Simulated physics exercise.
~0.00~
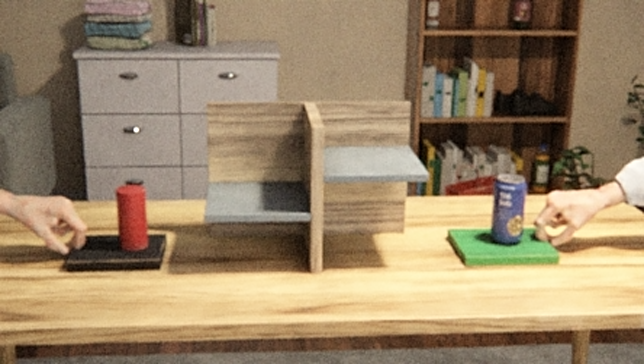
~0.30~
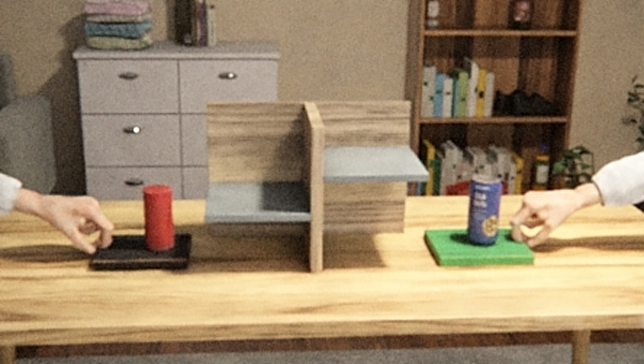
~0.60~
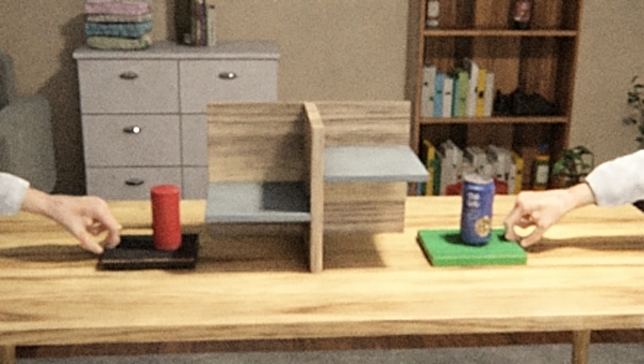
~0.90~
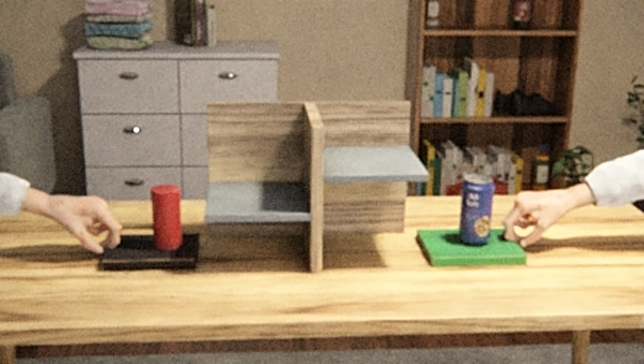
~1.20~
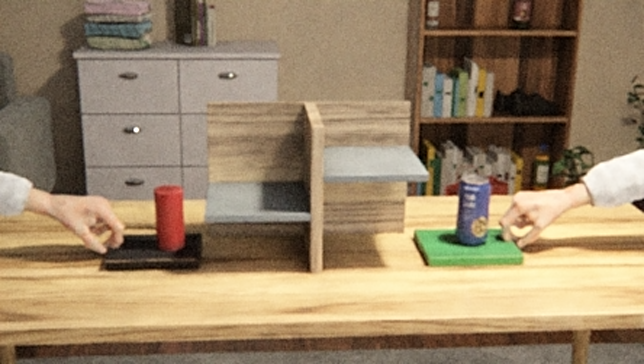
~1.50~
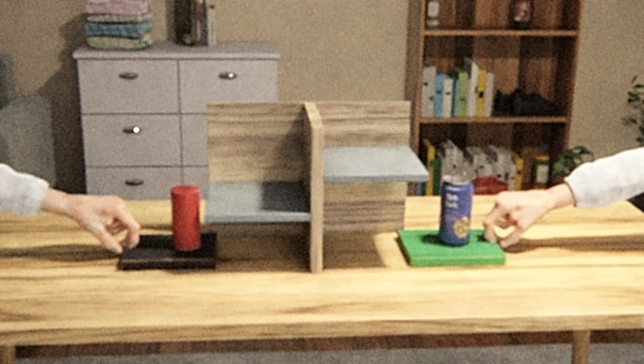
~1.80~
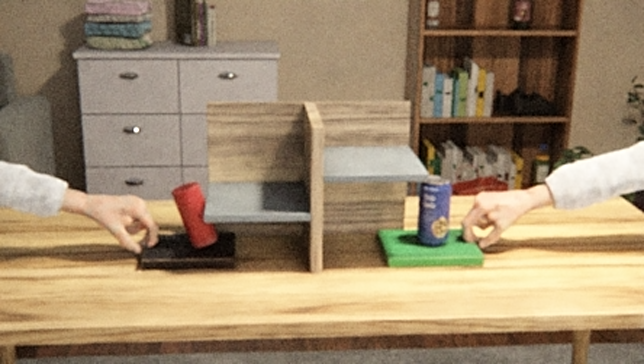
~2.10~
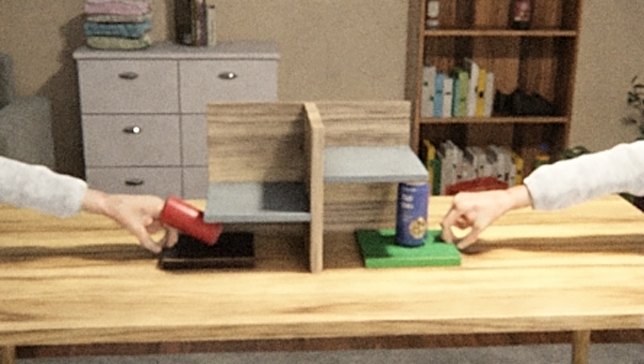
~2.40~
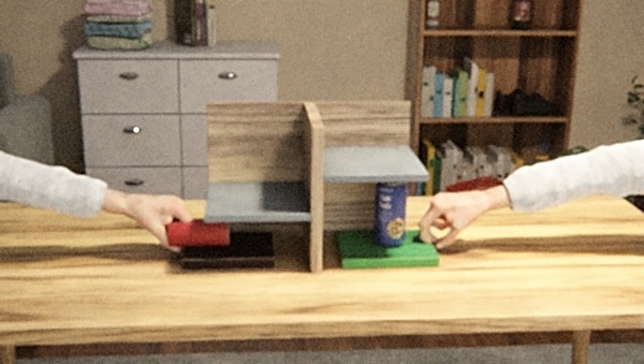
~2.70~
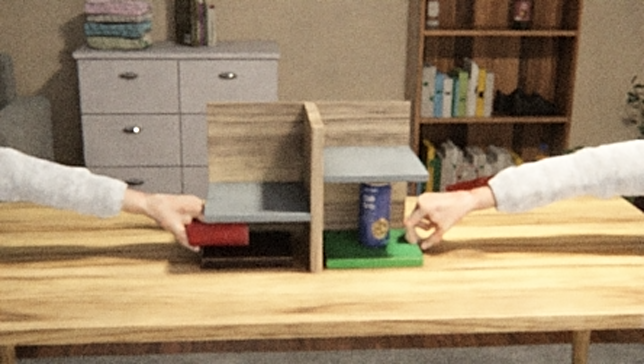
Hands sliding two trays inward under a rack's shelves, the red candle striking one and toppling, the blue can passing beneath.
